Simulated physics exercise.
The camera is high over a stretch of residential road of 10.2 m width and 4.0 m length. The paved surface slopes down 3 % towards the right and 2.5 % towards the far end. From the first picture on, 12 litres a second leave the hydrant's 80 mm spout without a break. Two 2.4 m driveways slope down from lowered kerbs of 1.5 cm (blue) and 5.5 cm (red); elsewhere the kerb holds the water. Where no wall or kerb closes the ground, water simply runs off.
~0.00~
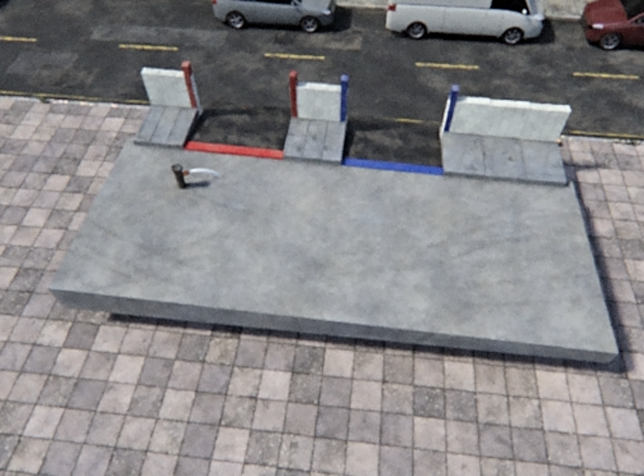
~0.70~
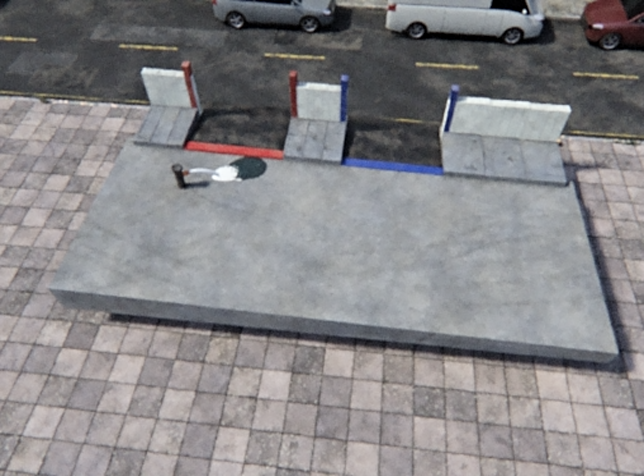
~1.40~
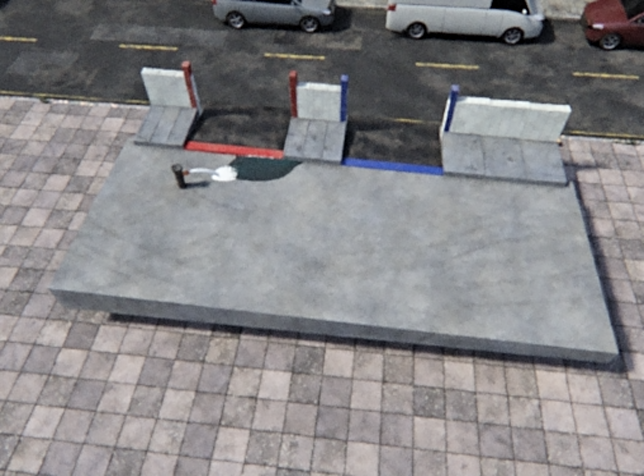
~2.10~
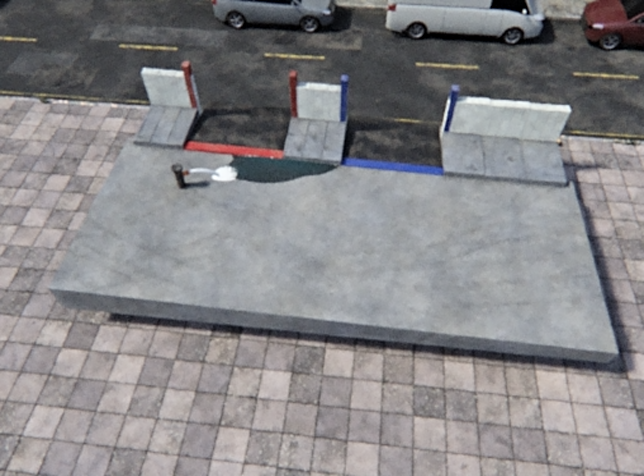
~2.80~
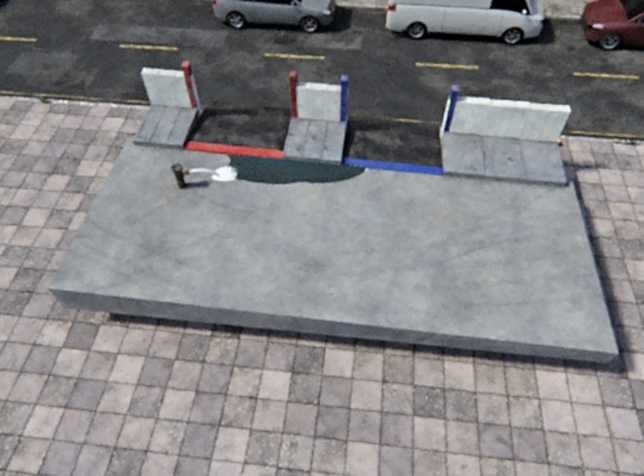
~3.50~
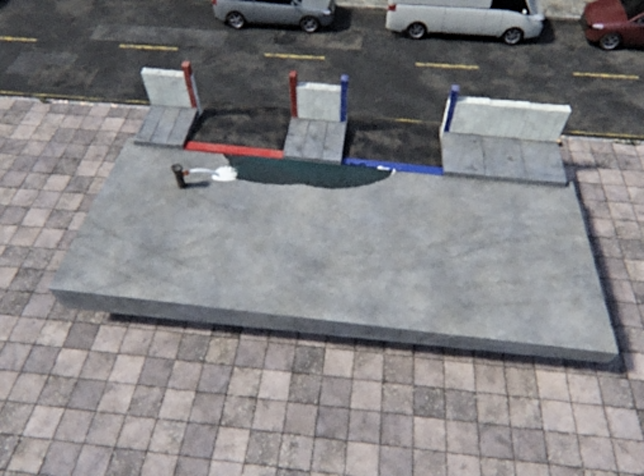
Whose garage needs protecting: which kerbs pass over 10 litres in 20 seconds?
The water let in: At the blue driveway it exceeds the limit; at the red driveway it keeps below the limit.
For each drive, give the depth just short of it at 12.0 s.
Depths in cm: Blue 2.5, red 2.0.
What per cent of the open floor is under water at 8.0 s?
Near 15 per cent is wet.
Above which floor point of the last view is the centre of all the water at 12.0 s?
Around (392, 182).
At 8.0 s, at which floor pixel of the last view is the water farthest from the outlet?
At about (539, 190).
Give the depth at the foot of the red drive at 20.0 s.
About 2.0 cm.
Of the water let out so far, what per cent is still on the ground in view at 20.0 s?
About 48 per cent.
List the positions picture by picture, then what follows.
The jet has just started at (197, 171); the ground is still dry, in the first picture.
The jet leaves at (197, 171); the sheet reaches (264, 164), 1.8 m away, and wets 0.6 m2, in the second picture.
From the spout at (197, 171) the water has spread over 1.1 m2; its tip is at (301, 162), and it is 1.2 cm deep on average, in the third picture.
From the spout at (197, 171) the water has spread over 1.5 m2; its tip is at (336, 166), and it is 1.3 cm deep on average, in the fourth picture.
The jet leaves at (197, 171); the sheet reaches (364, 169), 4.1 m away, and wets 2.1 m2, in the fifth picture.
The jet leaves at (197, 171); the sheet reaches (392, 172), 4.7 m away, and wets 2.6 m2, in the sixth picture.
After 5.0 s water covers 10 % of the floor and is deepest (4 cm) near (224, 175); blue driveway 2 cm at the lowered kerb, 0 L in, red driveway 1.9 cm at the lowered kerb, 0 L in.
After 8.0 s water covers 15 % of the floor and is deepest (4 cm) near (275, 163); blue driveway 2.3 cm at the lowered kerb, 3 L in, red driveway 2 cm at the lowered kerb, 0 L in.
After 12.0 s water covers 15 % of the floor and is deepest (4 cm) near (275, 163); blue driveway 2.4 cm at the lowered kerb, 11 L in, red driveway 2.1 cm at the lowered kerb, 0 L in.
After 16.0 s water covers 15 % of the floor and is deepest (4 cm) near (275, 163); blue driveway 2.4 cm at the lowered kerb, 19 L in, red driveway 2.1 cm at the lowered kerb, 0 L in.
After 20.0 s water covers 15 % of the floor and is deepest (4 cm) near (275, 163); blue driveway 2.4 cm at the lowered kerb, 27 L in, red driveway 2.1 cm at the lowered kerb, 0 L in.
